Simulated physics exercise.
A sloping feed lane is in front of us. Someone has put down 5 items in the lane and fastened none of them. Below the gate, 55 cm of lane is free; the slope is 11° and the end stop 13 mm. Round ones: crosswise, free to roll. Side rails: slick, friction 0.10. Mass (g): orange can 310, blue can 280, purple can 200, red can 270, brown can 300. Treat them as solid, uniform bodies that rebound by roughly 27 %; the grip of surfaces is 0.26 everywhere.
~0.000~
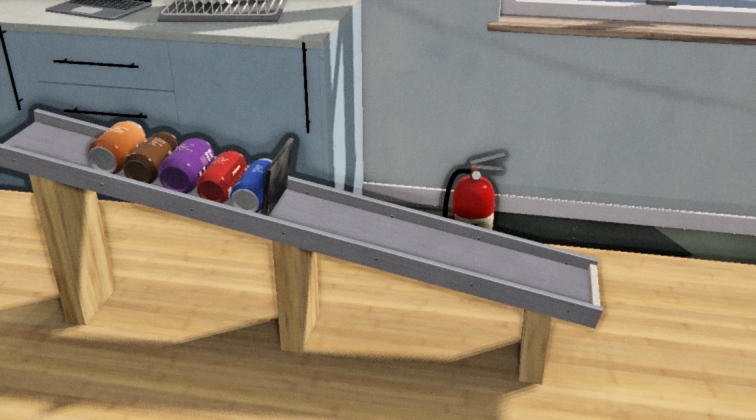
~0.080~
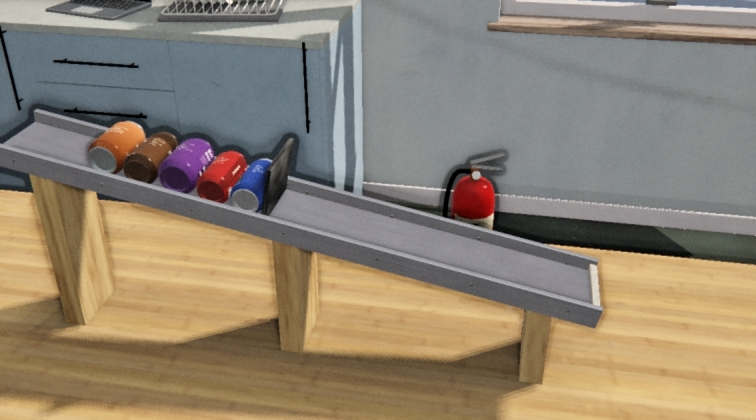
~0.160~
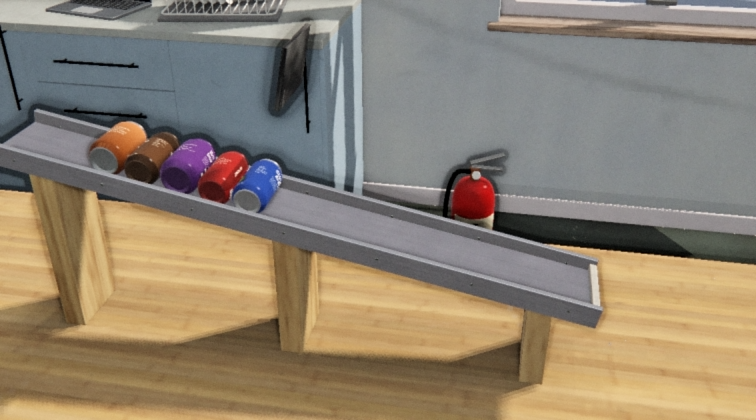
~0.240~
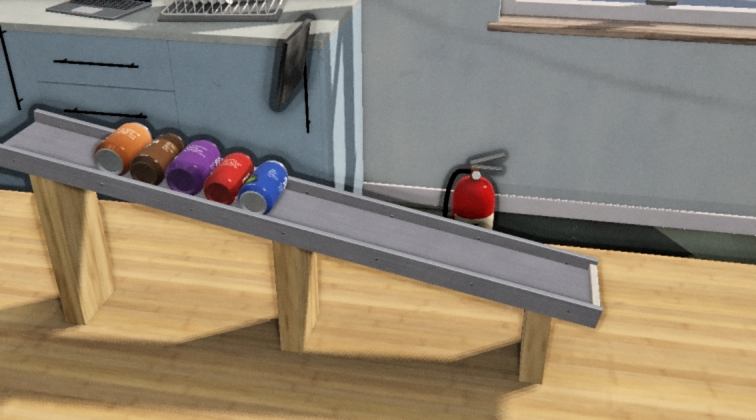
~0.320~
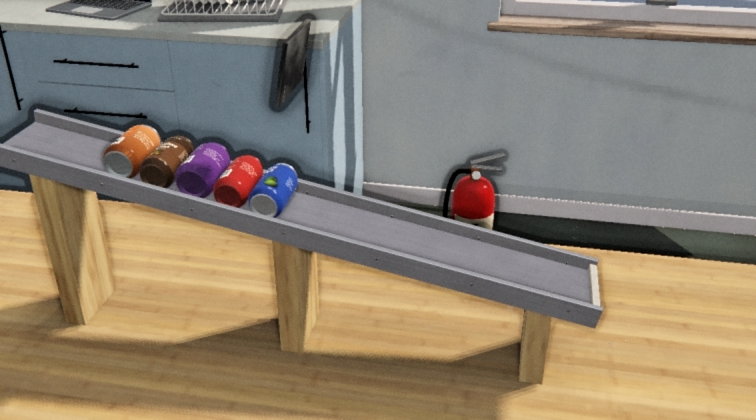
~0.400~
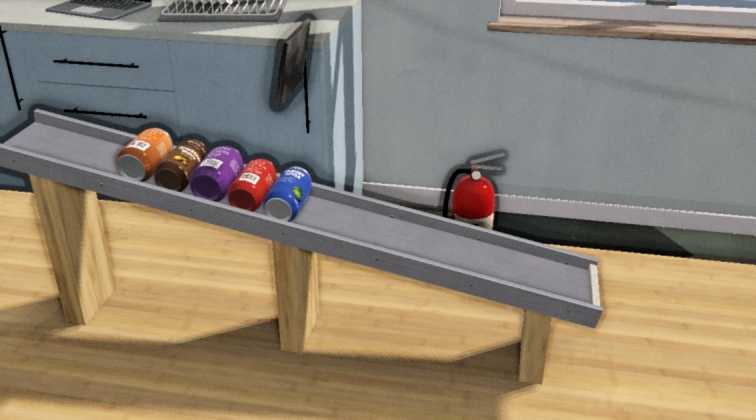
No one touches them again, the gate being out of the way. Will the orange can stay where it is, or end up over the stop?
It stays where it is.
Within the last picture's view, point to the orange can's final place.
It comes to a stop close to (580, 271).
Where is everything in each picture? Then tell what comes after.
Gate shut; orange can (117, 148); blue can (256, 186), in the first picture.
Red can (223, 178); brown can (152, 158), in the second picture.
Leader 55 cm from the stop; blue can (258, 187); purple can (189, 166), in the third picture.
Leader 54 cm from the stop; red can (229, 179); brown can (158, 160), in the fourth picture.
Leader 52 cm from the stop; blue can (274, 191); purple can (204, 170), in the fifth picture.
Leader 49 cm from the stop; orange can (145, 155); red can (253, 186), in the sixth picture.
After 0.80 s, leader 25 cm from the stop; orange can near (265, 187).
After 1.30 s, blue can, purple can and red can now over the stop; orange can near (527, 257).
After 1.80 s, brown can now over the stop; orange can near (587, 268).
After 2.50 s, orange can near (580, 271).
At rest (2.9 s), over the stop, blue can, purple can, red can and brown can; the last one in the lane. In the last view, orange can near (580, 271).
